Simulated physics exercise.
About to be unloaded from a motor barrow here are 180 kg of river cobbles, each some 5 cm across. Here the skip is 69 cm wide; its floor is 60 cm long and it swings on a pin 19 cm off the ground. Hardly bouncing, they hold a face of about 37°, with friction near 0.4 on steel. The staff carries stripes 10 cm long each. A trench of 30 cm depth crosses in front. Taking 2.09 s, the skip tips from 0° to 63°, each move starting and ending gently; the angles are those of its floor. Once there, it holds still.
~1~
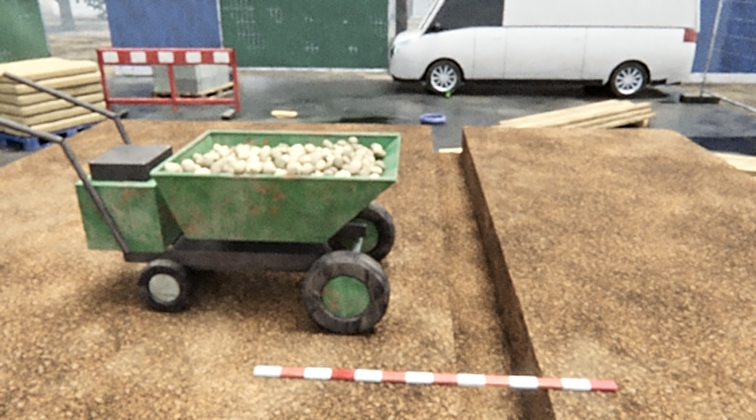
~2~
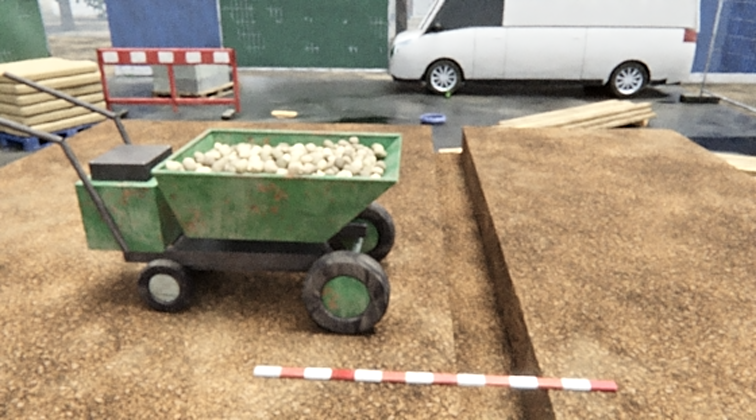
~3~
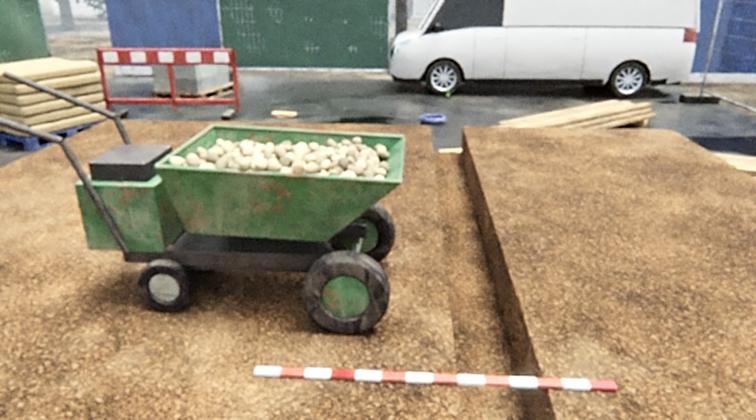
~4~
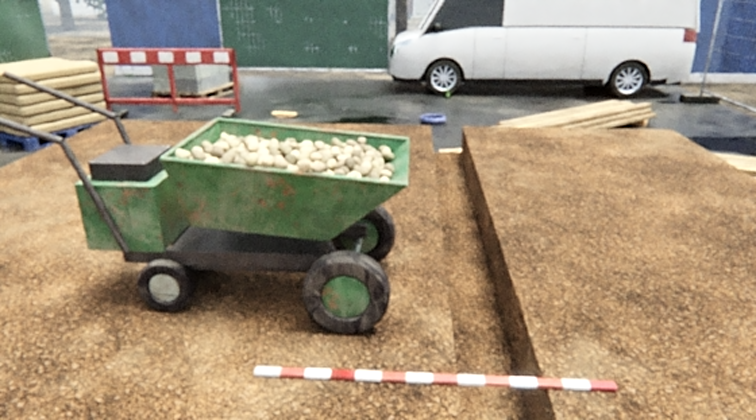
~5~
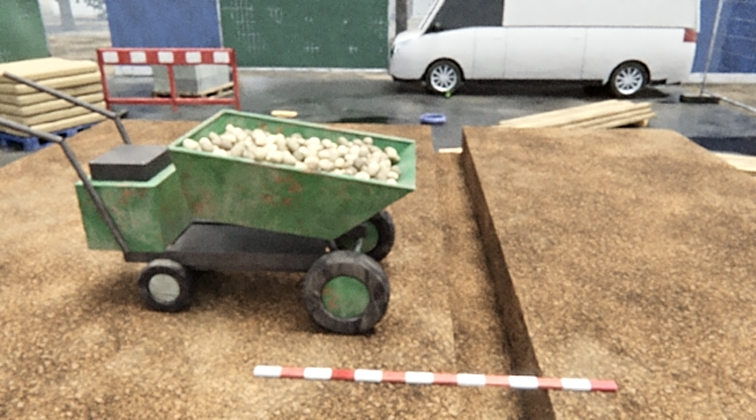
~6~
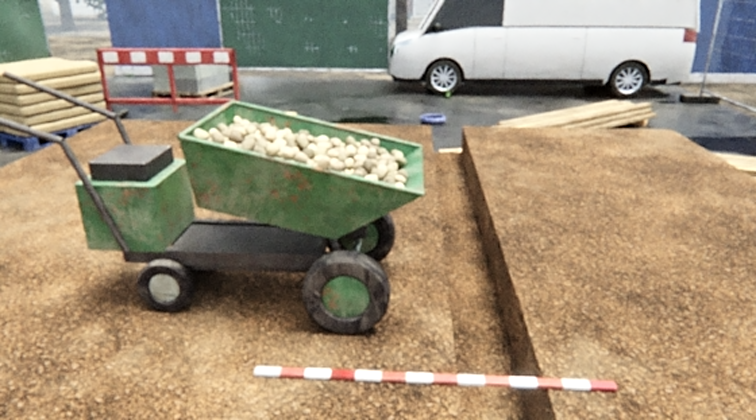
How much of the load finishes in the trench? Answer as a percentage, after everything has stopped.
Some 72 per cent of it.
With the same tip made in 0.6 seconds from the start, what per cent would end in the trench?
About 40%.
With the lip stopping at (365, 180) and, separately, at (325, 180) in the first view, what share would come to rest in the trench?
Roughly 95 in a hundred from the first, 90 in a hundred from the second.
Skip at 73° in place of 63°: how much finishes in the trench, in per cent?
The trench would hold about 65% of it.
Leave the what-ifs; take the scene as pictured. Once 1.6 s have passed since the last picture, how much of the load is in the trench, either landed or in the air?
Approx. 30 % of the load.
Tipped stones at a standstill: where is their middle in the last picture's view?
(500, 326).
Then, 1.0 s after the last picture the floor is at 53°, 99 % in the skip, 1 % in the trench; the foremost stones are at (479, 237).
Then, 1.6 s after the last picture the floor is at 63°, 54 % in the skip, 31 % in the trench, 15 % past the trench; the foremost stones are at (603, 300).
Then, 1.9 s after the last picture the floor is at 63°, 27 % in the skip, 46 % in the trench, 28 % past the trench; the foremost stones are at (667, 304).
Then, 3.9 s after the last picture the floor is at 63°, 0 % in the skip, 72 % in the trench, 28 % past the trench; the foremost stones are at (709, 320).
